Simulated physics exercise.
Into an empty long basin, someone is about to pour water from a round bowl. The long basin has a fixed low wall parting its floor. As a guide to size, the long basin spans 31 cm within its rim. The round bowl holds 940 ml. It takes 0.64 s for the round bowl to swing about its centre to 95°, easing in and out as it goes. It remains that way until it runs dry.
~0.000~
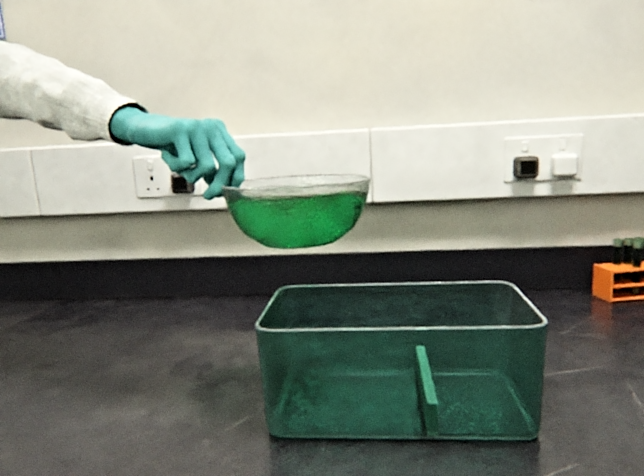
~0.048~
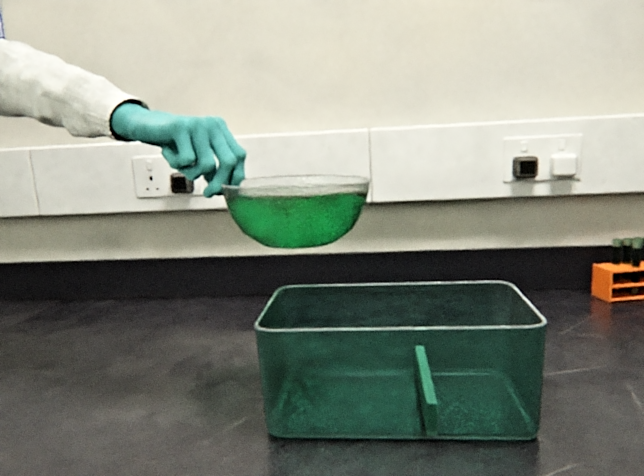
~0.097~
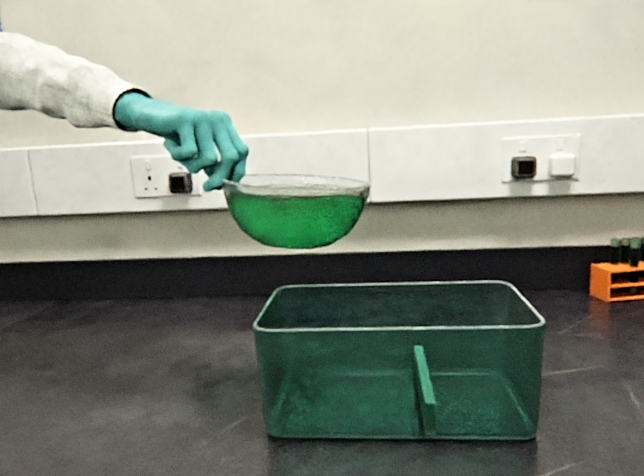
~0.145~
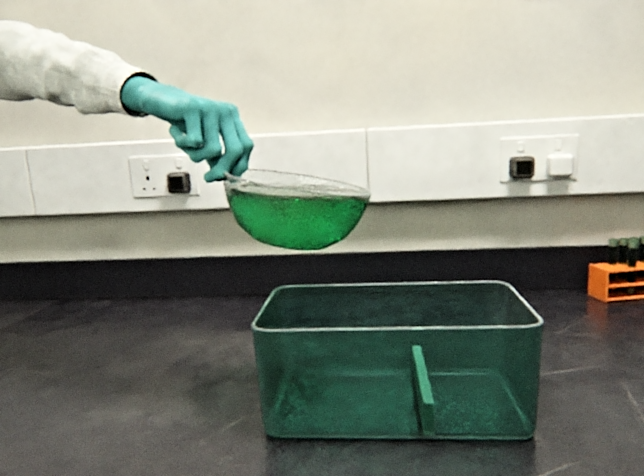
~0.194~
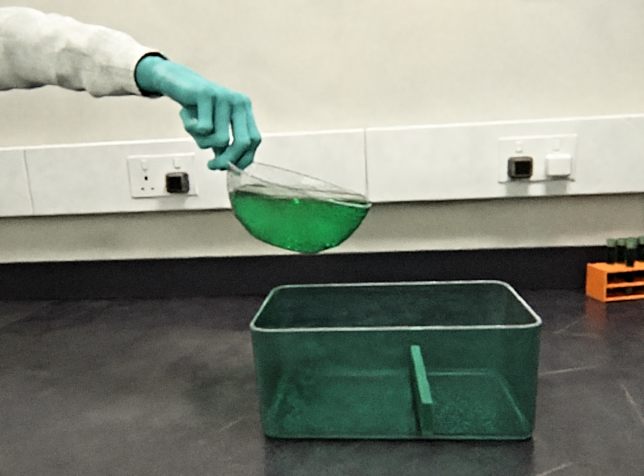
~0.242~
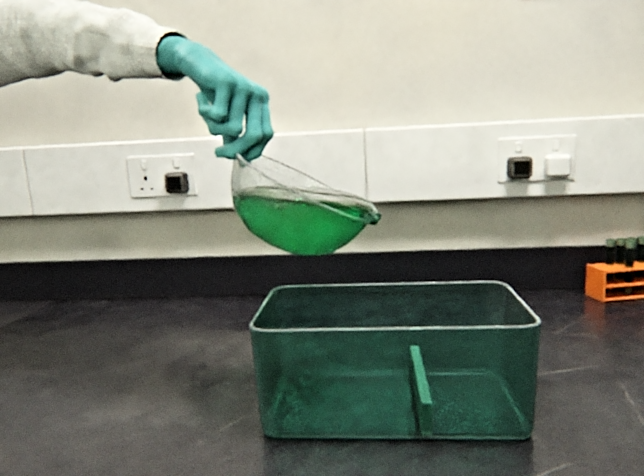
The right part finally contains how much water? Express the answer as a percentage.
About 37 in every hundred parts.
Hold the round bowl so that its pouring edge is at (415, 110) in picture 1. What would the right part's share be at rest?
65 %.
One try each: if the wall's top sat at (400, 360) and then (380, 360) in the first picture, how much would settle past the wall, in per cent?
The first gives near 70 per cent and the second near 80 per cent.
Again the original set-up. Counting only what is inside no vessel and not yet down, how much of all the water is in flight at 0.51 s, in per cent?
Roughly 32 %.
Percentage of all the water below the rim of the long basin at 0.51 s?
I reckon close to 52 percent of it.
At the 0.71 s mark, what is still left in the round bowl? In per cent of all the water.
Roughly 1 percent remains.
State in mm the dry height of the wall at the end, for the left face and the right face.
Noted: Left near 20 mm, right near 20 mm.
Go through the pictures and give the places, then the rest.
Tilt 0°; pouring edge (369, 180); surface from (231, 193) to (367, 187); the long basin's rim runs from (269, 307) to (528, 302); the wall's top is at (426, 372), in the first picture.
Tilt 1°; pouring edge (369, 181); surface from (231, 192) to (366, 189), in the second picture.
Tilt 5°; pouring edge (370, 186); surface from (231, 190) to (366, 191), in the third picture.
Tilt 12°; pouring edge (370, 195); surface from (232, 188) to (367, 194), in the fourth picture.
Tilt 20°; pouring edge (370, 206); surface from (234, 187) to (368, 200); 1 per cent is over the edge, in the fifth picture.
Tilt 30°; pouring edge (369, 219); surface from (238, 190) to (361, 207); 7 per cent is over the edge, in the sixth picture.
After 0.51 s the tilt is 86° and 16 per cent is still to pour, 23 is left of the wall and 30 right of it.
After 0.71 s the tilt is 95° and 1 per cent is still to pour, 51 is left of the wall and 39 right of it.
After 0.92 s the tilt is 95° and 0 per cent is still to pour, 58 is left of the wall and 39 right of it.
After 1.14 s the tilt is 95° and 0 per cent is still to pour, 60 is left of the wall and 37 right of it.
In the end 60 per cent lies left of the wall, 37 right of it and 2 outside.
